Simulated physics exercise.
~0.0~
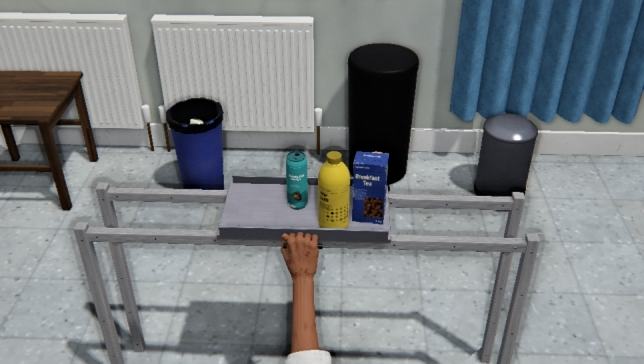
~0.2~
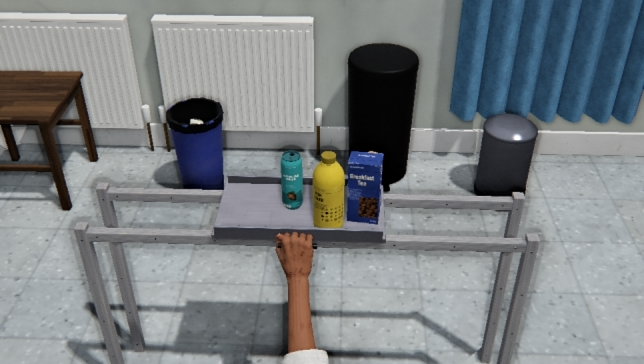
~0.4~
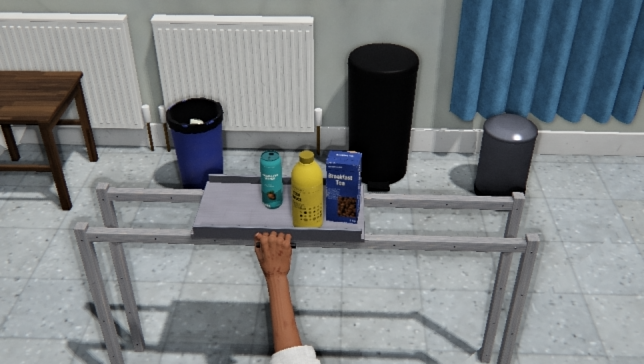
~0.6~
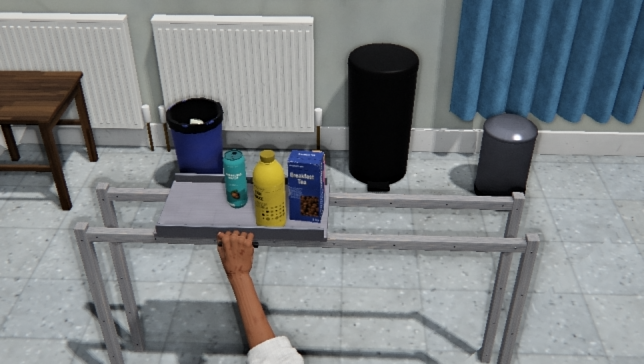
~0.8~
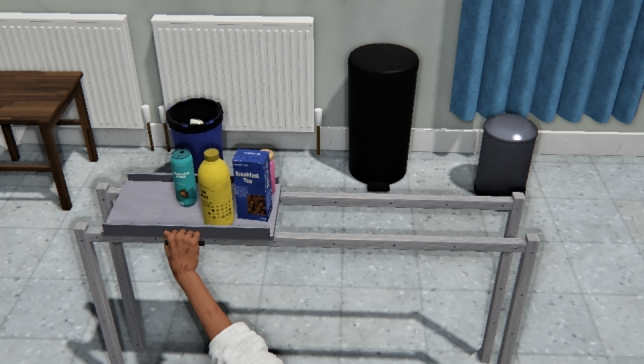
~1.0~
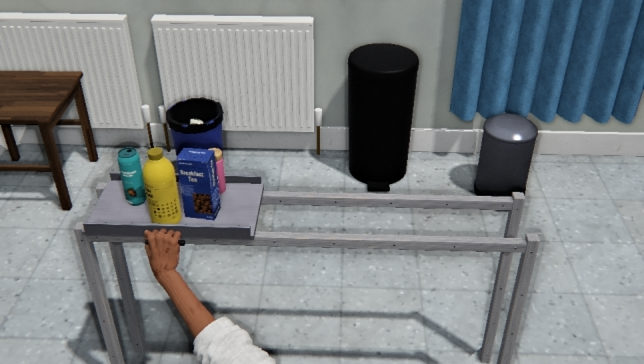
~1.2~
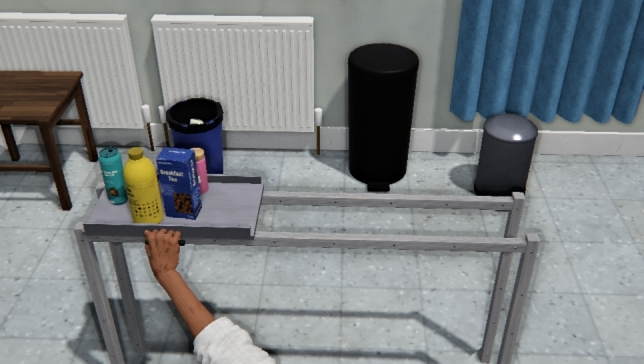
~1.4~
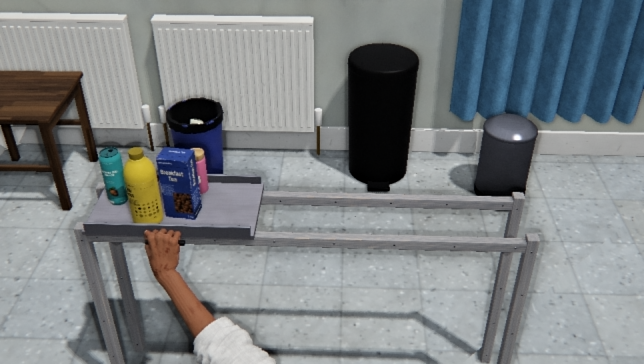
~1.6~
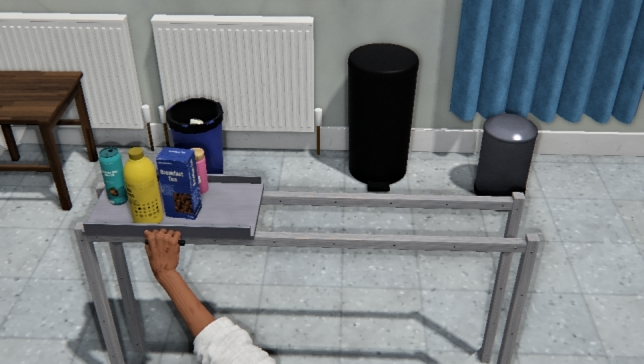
A hand slides a loaded tray left along rails until it stops, its items still upright.
